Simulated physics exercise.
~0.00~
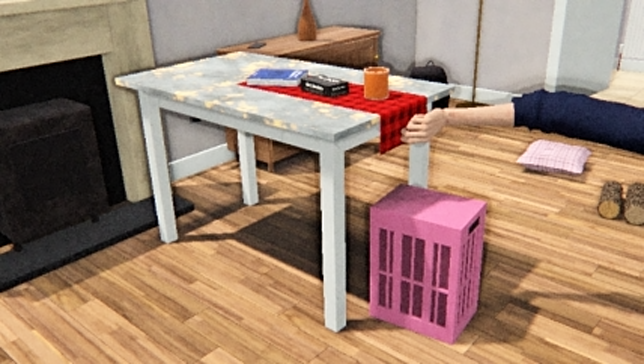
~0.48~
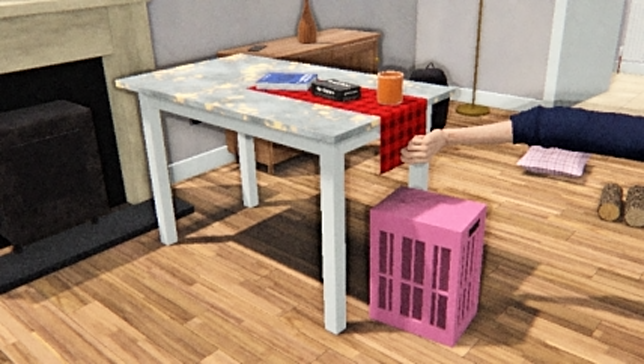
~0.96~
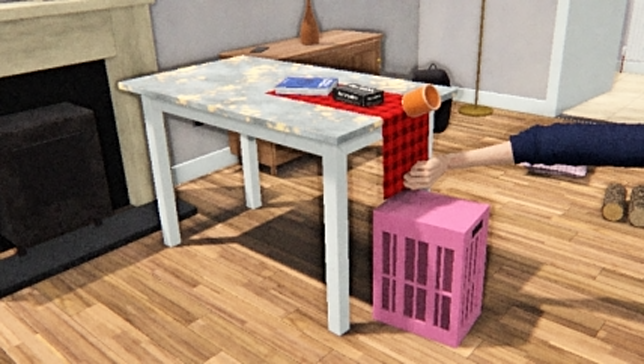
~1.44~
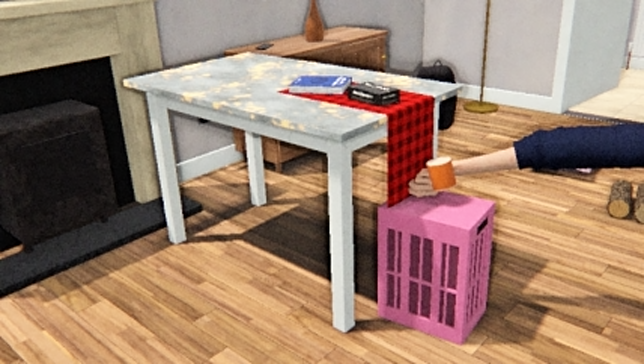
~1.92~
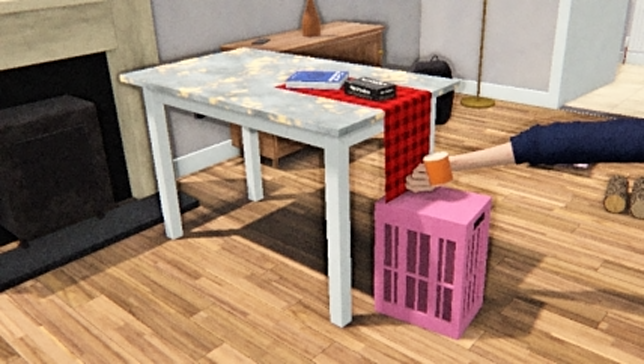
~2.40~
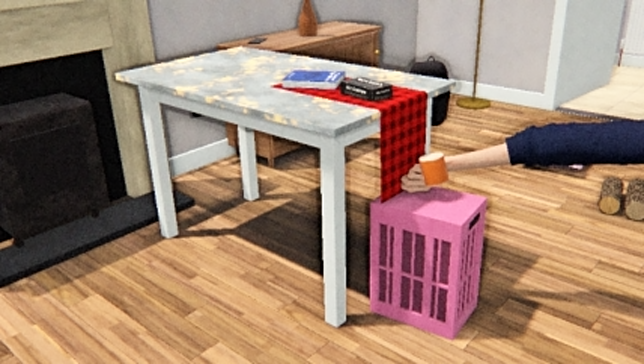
In the video, a hand slowly pulls the hanging end of a red checked cloth down from a table, carrying a blue book, black packet and orange mug along until the mug tips off the edge, ending by the hand above the pink crate while the book and packet remain on the table.
